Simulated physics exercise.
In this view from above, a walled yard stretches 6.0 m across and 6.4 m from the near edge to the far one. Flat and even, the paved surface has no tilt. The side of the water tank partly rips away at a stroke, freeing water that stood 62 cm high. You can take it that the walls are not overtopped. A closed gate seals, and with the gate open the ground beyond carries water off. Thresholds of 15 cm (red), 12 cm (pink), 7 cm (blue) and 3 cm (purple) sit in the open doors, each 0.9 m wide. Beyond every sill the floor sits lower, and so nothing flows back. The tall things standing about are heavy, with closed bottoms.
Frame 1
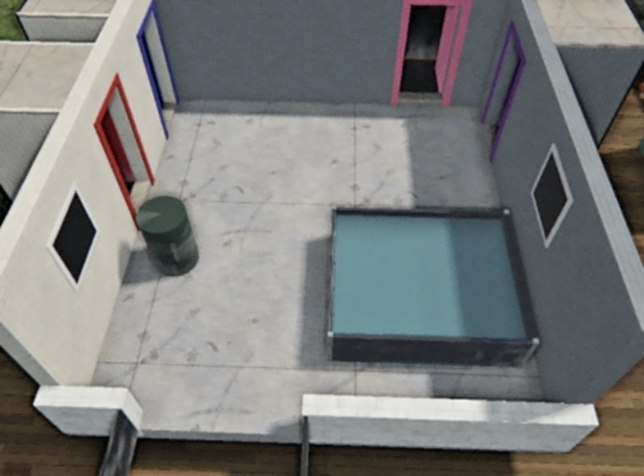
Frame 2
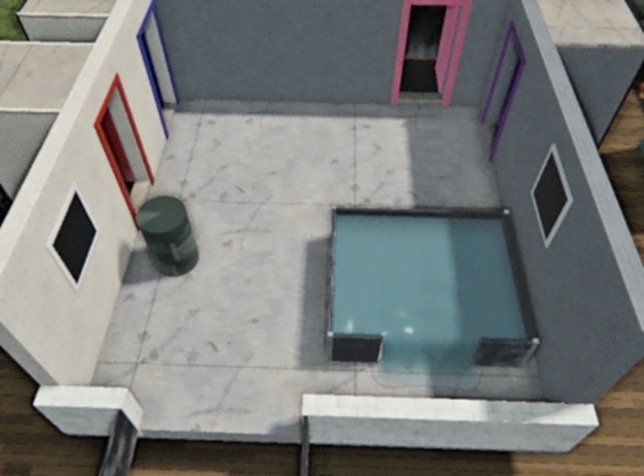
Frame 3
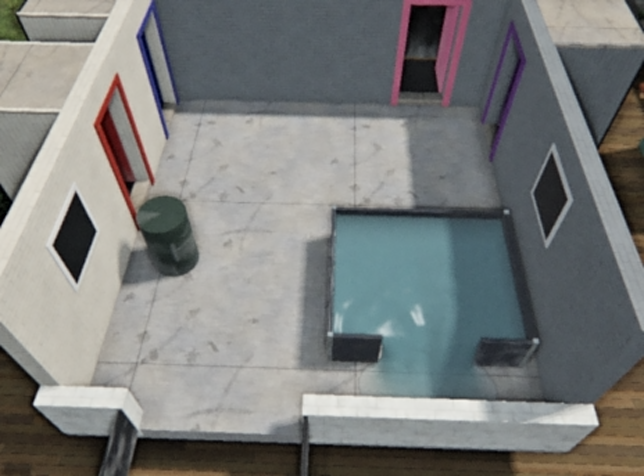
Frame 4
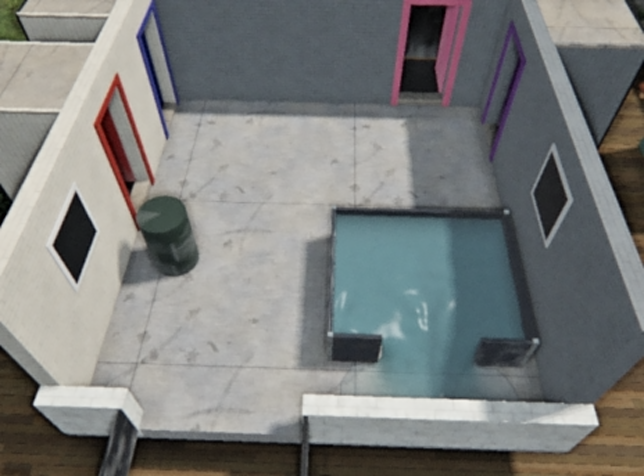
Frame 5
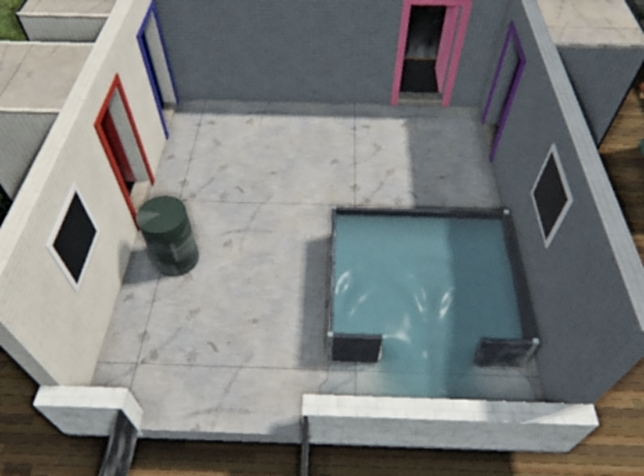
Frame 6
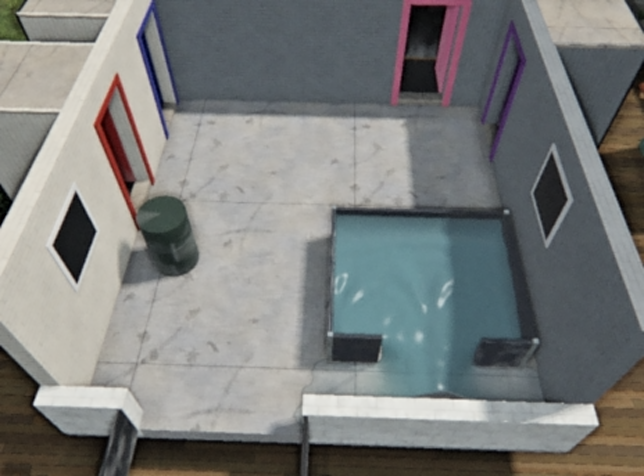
At first, a dark-framed tank of still blue-green water sits at the right of a walled yard, near a green barrel and coloured doorways. Then the middle of its near side gives way, and water pours out through the gap toward the low front wall, while bright ripples spread across the surface inside.
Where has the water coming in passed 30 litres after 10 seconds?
At the end, red door: The total remains smaller than the cap, pink door: The total remains smaller than the cap, blue door: The total remains smaller than the cap, purple door: The total remains smaller than the cap.
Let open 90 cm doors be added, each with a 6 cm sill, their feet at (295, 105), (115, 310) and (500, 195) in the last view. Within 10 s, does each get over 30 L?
So, in the order given, it's shy of the mark, then beyond the mark, then shy of the mark.
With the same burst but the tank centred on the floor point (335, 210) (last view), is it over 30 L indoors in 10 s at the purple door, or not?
Purple: Too much.
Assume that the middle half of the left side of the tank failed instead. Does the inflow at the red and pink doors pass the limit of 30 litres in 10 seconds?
Outcome at red: Not exceeded; outcome at pink: Not exceeded.
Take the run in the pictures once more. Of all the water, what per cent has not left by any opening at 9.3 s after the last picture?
Roughly 88 per cent is still there.
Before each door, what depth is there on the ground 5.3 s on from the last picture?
Readings (cm): Red = 5; pink = 7; blue = 4; purple = 3.
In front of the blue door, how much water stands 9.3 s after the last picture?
Depth: Approx. 7.5 cm.
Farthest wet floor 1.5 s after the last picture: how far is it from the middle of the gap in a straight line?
Around 4.6 metres.
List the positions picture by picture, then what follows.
The first frame shows the water tank at (425, 272) is whole and still, 62 cm deep.
In the second frame, the front is at (475, 374), 0.7 m from the gap at (427, 352); 0.3 m2 of floor is under water; 62 cm left at the back of the water tank.
In the third frame, the front is at a hidden place, 1.0 m from the gap at (426, 354); 1.1 m2 of floor is under water; 62 cm left at the back of the water tank.
In the fourth frame, the front is at a hidden place, 1.3 m from the gap at (426, 355); 1.5 m2 of floor is under water; 62 cm left at the back of the water tank.
In the fifth frame, water pours out at (426, 355) and has run 1.6 m, to a hidden place; typically 16 cm deep outside, 62 cm at the water tank's back.
In the sixth frame, the front is at a hidden place, 1.9 m from the gap at (426, 354); 2.0 m2 of floor is under water; 56 cm left at the back of the water tank.
Then, 0.7 s after the last picture water covers 15 % of the floor and is deepest (60 cm) near (543, 424); red door not reached, pink door not reached, blue door not reached, purple door not reached.
Then, 1.5 s after the last picture water covers 30 % of the floor and is deepest (52 cm) near (543, 424); red door not reached, pink door not reached, blue door not reached, purple door not reached.
Then, 2.8 s after the last picture water covers 50 % of the floor and is deepest (32 cm) near (466, 369); red door 4 cm at the sill, 0 L in, pink door 16 cm at the sill, 2 L in, blue door not reached, purple door 3 cm at the sill, 0 L in.
Then, 5.3 s after the last picture water covers 80 % of the floor and is deepest (26 cm) near (430, 420); red door 5 cm at the sill, 0 L in, pink door 7 cm at the sill, 8 L in, blue door 4 cm at the sill, 0 L in, purple door 3 cm at the sill, 0 L in.
Then, 9.3 s after the last picture water covers 95 % of the floor and is deepest (18 cm) near (501, 423); red door 3 cm at the sill, 0 L in, pink door 7 cm at the sill, 8 L in, blue door 8 cm at the sill, 10 L in, purple door 3 cm at the sill, 6 L in.
